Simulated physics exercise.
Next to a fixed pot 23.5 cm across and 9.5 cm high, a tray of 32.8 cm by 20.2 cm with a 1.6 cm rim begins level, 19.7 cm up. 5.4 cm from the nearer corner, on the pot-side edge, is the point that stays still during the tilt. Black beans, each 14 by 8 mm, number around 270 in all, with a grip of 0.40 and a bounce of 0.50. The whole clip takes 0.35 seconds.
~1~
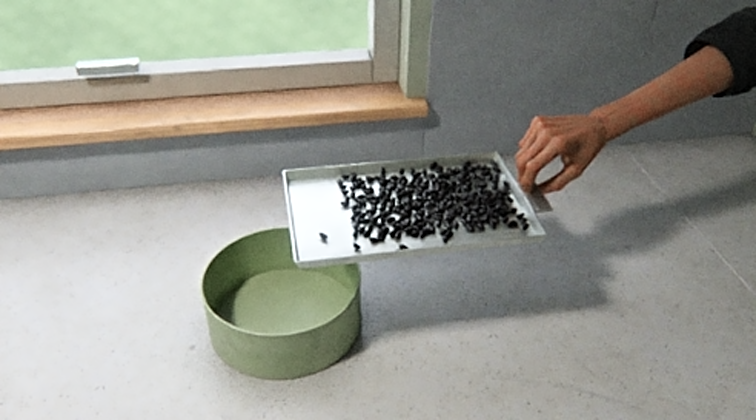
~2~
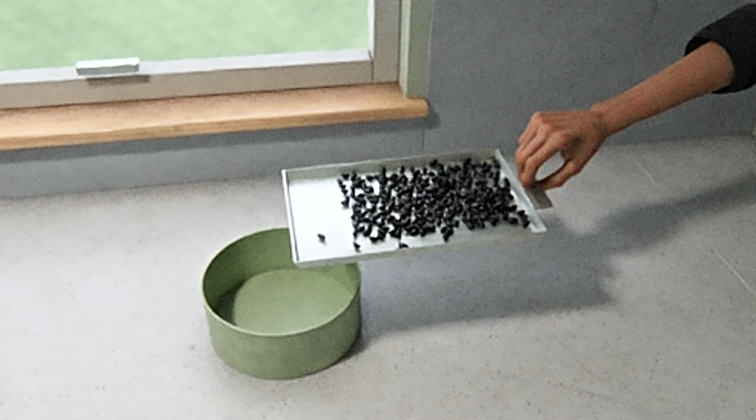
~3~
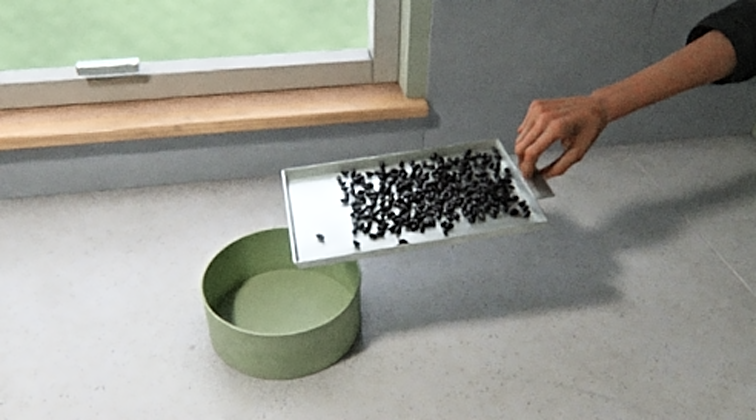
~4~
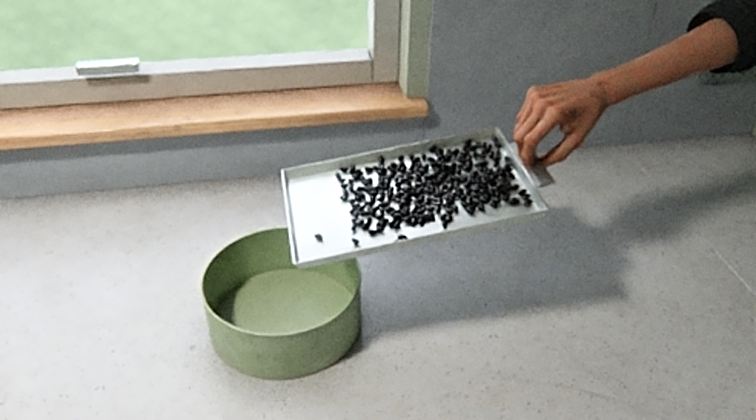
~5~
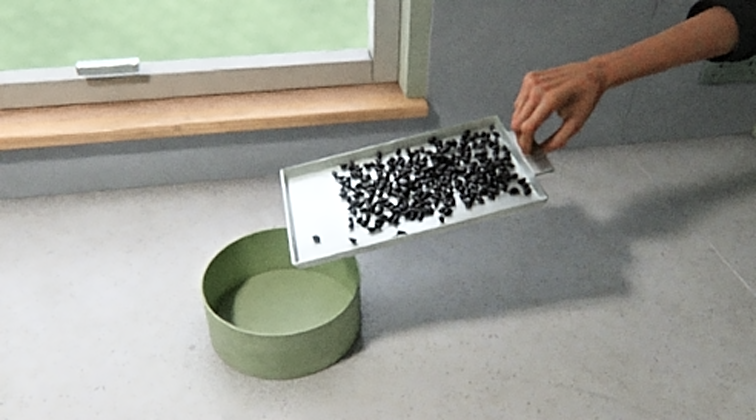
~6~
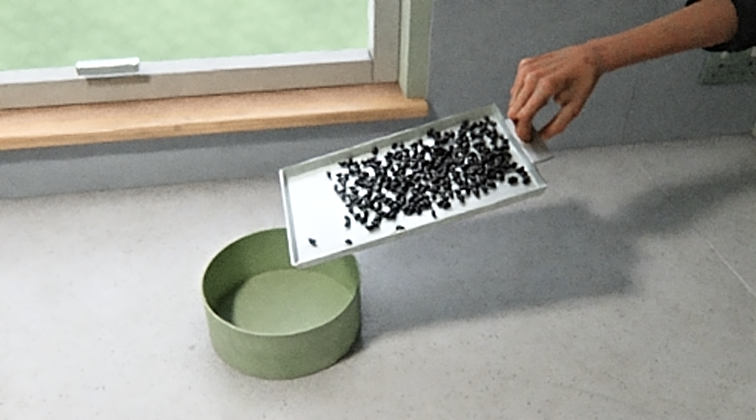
A metal tray scattered with small black beans, held by a hand at its right end, slowly tilts as the hand raises that end, its left end staying low over the rim of an empty green pot near a window.
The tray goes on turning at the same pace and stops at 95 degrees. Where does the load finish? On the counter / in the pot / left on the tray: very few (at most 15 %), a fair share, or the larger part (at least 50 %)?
Counter: Very few; pot: The larger part; tray: Very few.
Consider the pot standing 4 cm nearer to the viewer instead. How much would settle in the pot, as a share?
It would come to roughly 95 percent.
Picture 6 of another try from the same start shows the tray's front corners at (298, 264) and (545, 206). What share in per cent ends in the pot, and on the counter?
That works out as pot 55 and counter 45.
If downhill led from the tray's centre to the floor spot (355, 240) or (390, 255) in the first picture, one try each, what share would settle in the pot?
Roughly 60 % for the first direction, roughly 30 % for the second.
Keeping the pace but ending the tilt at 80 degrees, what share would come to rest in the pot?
That would be around 90 percent.
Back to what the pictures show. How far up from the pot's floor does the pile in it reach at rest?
Some 2.0 cm above the floor.
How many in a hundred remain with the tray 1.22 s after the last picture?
Roughly 45 per cent.
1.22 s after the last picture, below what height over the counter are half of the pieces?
The halfway line is at about 4 cm.
Then, 0.73 s after the last picture, tilt 52 degrees; the tray holds 70 %, the pot 5 %.
Then, 1.22 s after the last picture, tilt 77 degrees; the tray holds 45 %, the pot 45 %.
Then, 1.78 s after the last picture, tilt 95 degrees; the tray holds 0 %, the pot 95 %.
In the end, counter 5 %, pot 95 %, tray 0 %.
